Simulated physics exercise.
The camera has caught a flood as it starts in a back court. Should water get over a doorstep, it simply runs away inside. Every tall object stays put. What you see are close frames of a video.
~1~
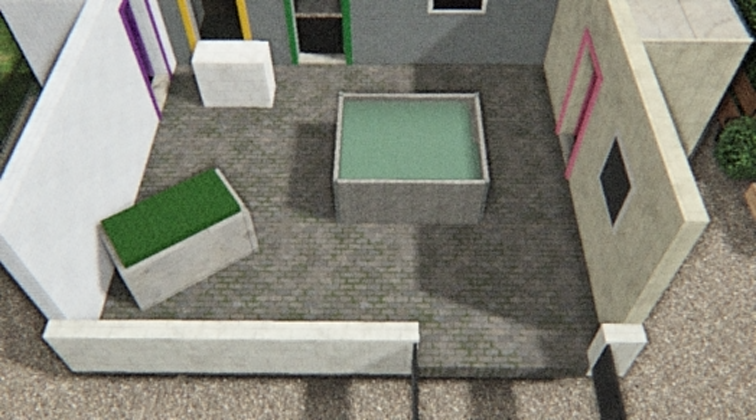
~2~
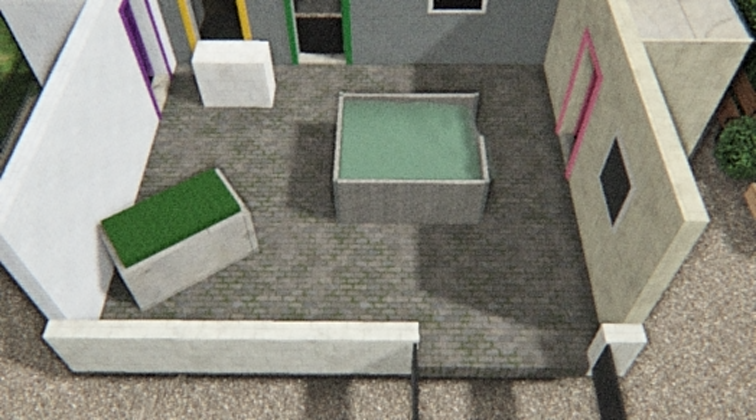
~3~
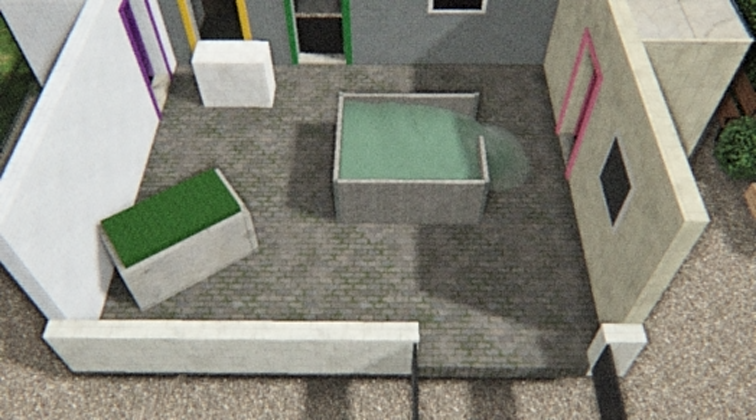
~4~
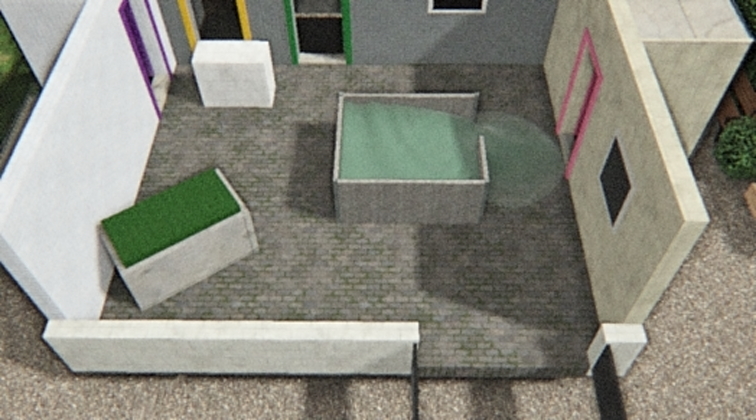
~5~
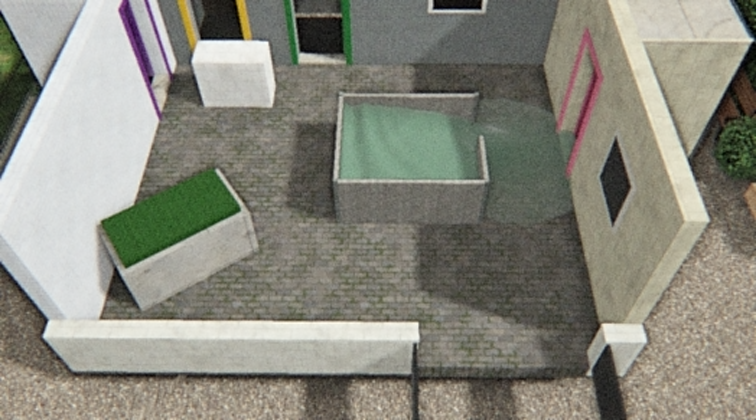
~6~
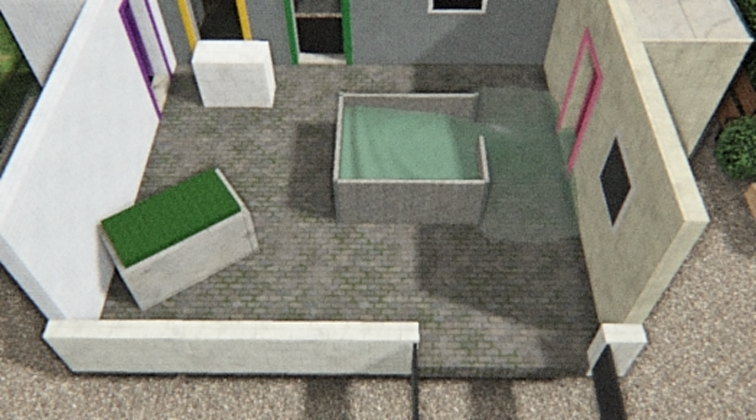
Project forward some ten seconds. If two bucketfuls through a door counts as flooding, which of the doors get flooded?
The green door does not get flooded; the pink door gets flooded; the purple door does not get flooded; the yellow door does not get flooded.
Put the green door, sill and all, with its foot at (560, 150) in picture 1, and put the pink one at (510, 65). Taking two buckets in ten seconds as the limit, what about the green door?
Note - green door ends up higher.
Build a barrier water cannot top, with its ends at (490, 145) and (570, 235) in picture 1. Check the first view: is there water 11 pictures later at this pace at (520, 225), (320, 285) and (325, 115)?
Taking the points in turn, they are inundated, high and dry and high and dry.
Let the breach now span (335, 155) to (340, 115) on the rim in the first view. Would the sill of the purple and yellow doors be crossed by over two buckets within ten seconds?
Result - purple: Beyond the limit; yellow: Beyond the limit.
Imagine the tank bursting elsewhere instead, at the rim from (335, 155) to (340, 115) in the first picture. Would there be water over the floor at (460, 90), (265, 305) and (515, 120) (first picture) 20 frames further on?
Taking the points in order: Unwetted, swamped and unwetted.
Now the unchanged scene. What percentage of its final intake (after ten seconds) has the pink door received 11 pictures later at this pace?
Estimated share: About 45 %.
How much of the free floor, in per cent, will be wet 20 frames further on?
Roughly 50 %.
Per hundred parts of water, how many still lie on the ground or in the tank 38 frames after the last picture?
Estimate: 58 per cent.
A moment on, water covers 15 % of the floor; the green door not reached, the pink door far over two buckets in, the purple door not reached, the yellow door not reached.
Next, water covers 25 % of the floor; the green door not reached, the pink door far over two buckets in, the purple door not reached, the yellow door not reached.
Then, water covers 50 % of the floor; the green door wet at the sill, nothing in, the pink door far over two buckets in, the purple door not reached, the yellow door wet at the sill, nothing in.
Later, water covers 65 % of the floor; the green door wet at the sill, nothing in, the pink door far over two buckets in, the purple door wet at the sill, nothing in, the yellow door wet at the sill, nothing in.
In the end, water covers 75 % of the floor; the green door wet at the sill, nothing in, the pink door far over two buckets in, the purple door wet at the sill, nothing in, the yellow door wet at the sill, nothing in.
